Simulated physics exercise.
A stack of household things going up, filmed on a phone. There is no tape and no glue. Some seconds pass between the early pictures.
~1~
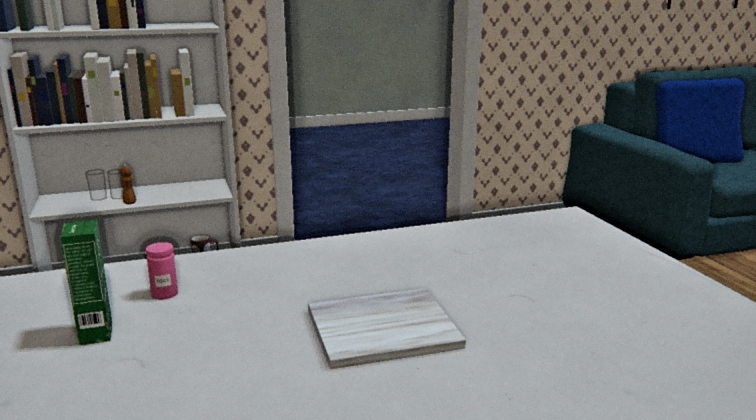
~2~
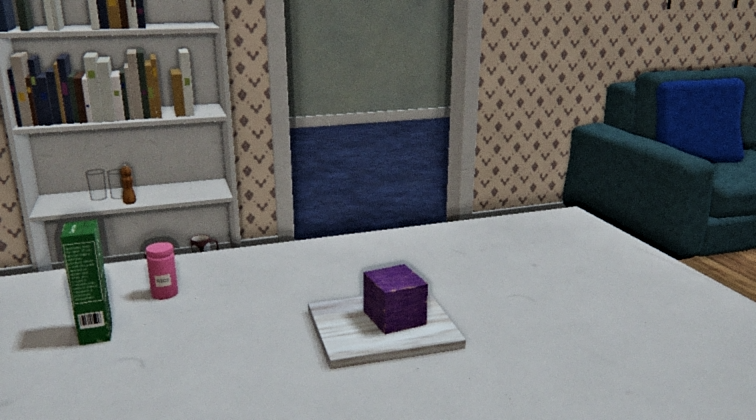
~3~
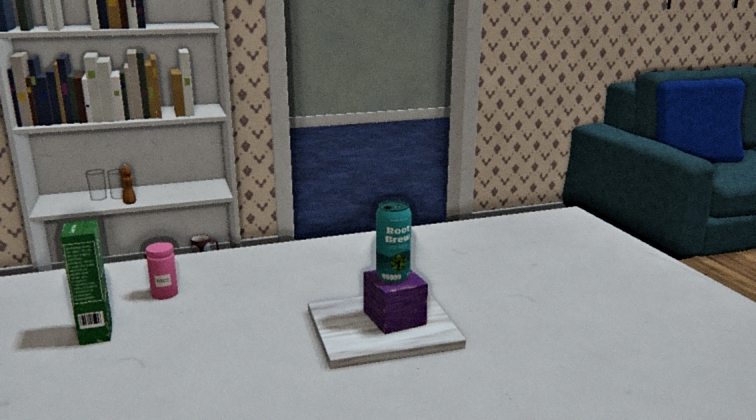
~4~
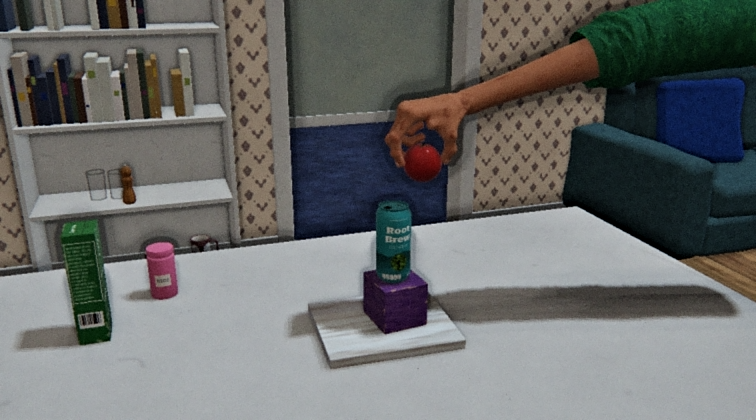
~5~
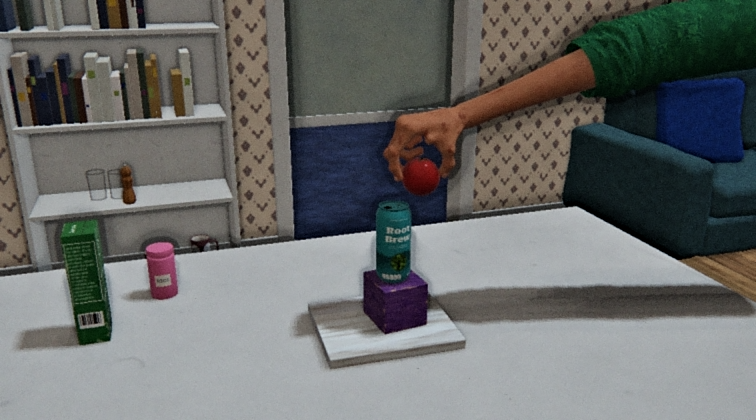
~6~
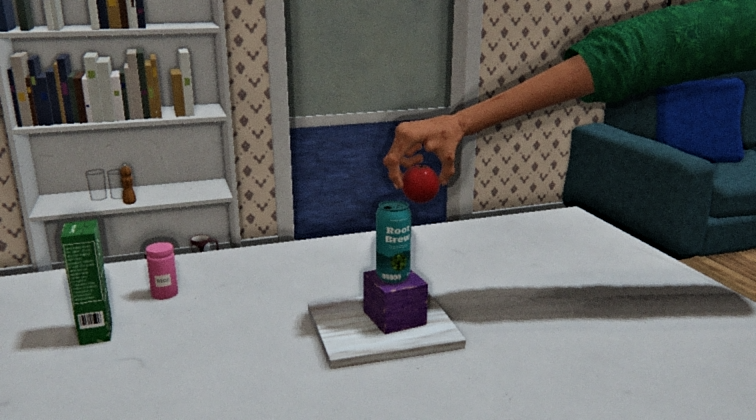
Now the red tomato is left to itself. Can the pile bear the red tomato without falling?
No. Seems the tower doesn't stand.
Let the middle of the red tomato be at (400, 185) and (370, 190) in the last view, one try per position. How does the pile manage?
Result of try one: The pile remains stable; result of try two: The pile tips over.
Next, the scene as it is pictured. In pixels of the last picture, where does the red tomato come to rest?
Near (465, 301).
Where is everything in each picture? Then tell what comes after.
The last thing is not in view yet, in the first frame.
The last thing is not in view yet; green carton (88, 282), in the second frame.
The last thing is not in view yet; purple block (395, 298), in the third frame.
Coming down; red tomato (423, 163); pink shaker (162, 271), in the fourth frame.
Coming down; red tomato (421, 177); white board (383, 325), in the fifth frame.
Set down, still held; red tomato (420, 184); turquoise can (393, 242), in the sixth frame.
Then, 0.30 s on from there, red tomato now fallen.
Then, 0.40 s on from there, things are still on the move.
Then, 0.50 s on from there, as before.
In the end, fallen, red tomato; the other 5 unmoved. At the end, from the last picture's camera, red tomato near (466, 301). The pile comes apart.
